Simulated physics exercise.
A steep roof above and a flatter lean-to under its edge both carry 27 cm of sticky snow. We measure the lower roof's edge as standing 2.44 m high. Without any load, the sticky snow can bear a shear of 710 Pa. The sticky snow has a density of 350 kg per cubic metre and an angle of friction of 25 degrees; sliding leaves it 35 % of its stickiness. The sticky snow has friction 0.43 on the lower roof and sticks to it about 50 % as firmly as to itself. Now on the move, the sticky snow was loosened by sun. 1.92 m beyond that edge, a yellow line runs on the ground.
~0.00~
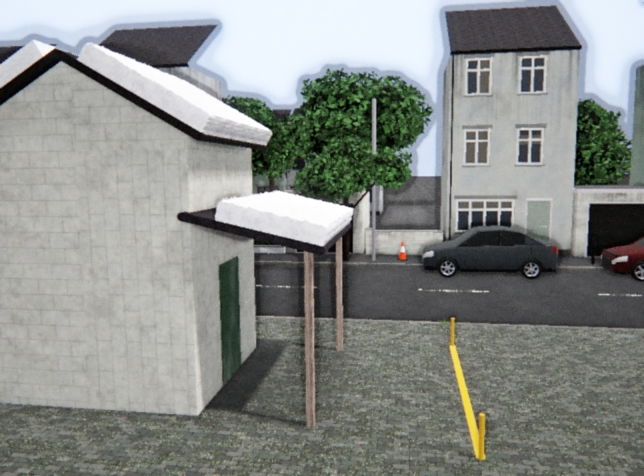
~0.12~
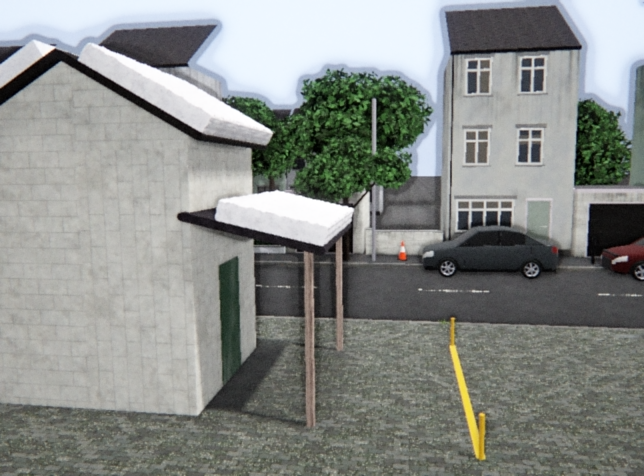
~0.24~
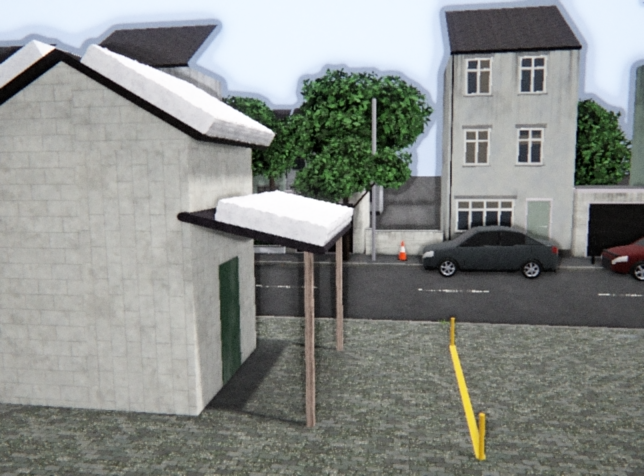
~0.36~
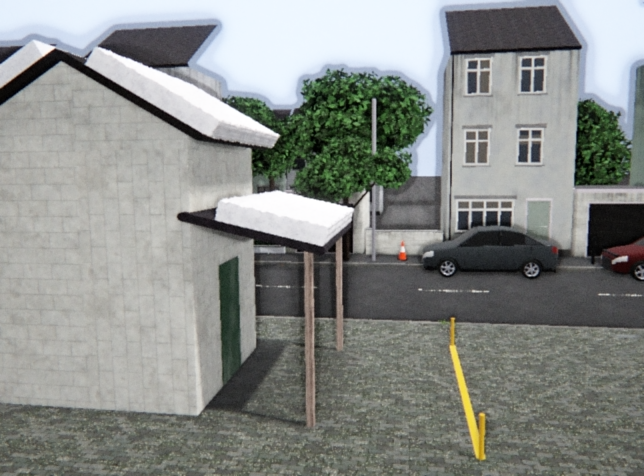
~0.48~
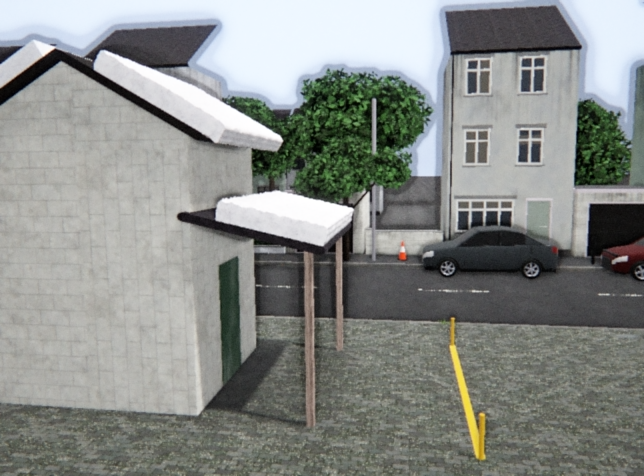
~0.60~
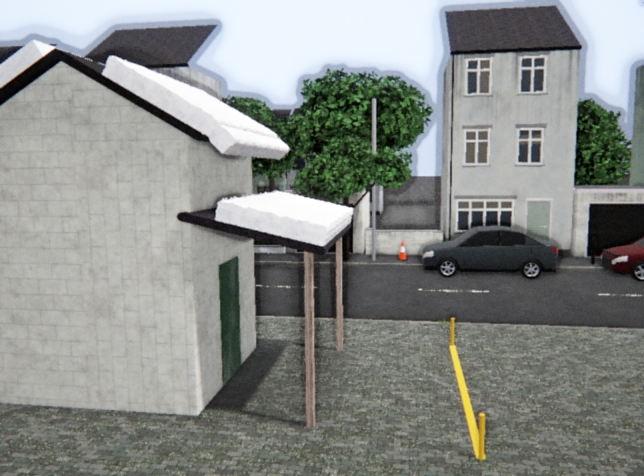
Beside a paved yard and street with parked cars, a thick snow slab sliding rightward down a steep roof, overhanging its edge.
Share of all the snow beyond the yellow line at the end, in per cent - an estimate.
6 %.
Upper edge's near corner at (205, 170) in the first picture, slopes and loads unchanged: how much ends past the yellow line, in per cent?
It would then be around 0 percent.
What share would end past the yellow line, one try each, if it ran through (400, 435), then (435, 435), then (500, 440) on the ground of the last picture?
First try around 25 per cent, second around 12 per cent, third around 2 per cent.
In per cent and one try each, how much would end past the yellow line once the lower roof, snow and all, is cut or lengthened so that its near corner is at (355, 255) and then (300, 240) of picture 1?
First about 1 per cent, second about 12 per cent.
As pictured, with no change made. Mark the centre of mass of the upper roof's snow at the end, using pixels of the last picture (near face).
I'd put it at around pixel (379, 377).
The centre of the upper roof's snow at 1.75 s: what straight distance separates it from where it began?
Roughly 2.6 m.
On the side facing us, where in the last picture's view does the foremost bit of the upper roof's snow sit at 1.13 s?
Near (286, 211), I'd say.
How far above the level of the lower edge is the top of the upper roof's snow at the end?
It ends up some 0.7 m higher than the lower edge.
By 1.13 s, none is below the lower edge and 0 % is past the line.
By 1.75 s, none is below the lower edge and 0 % is past the line.
By 2.38 s, 41 % is below the lower edge and 0 % is past the line.
By 3.00 s, 55 % is below the lower edge and 6 % is past the line.
By 3.90 s, at the end, 56 % is below the lower edge and 6 % is past the line.
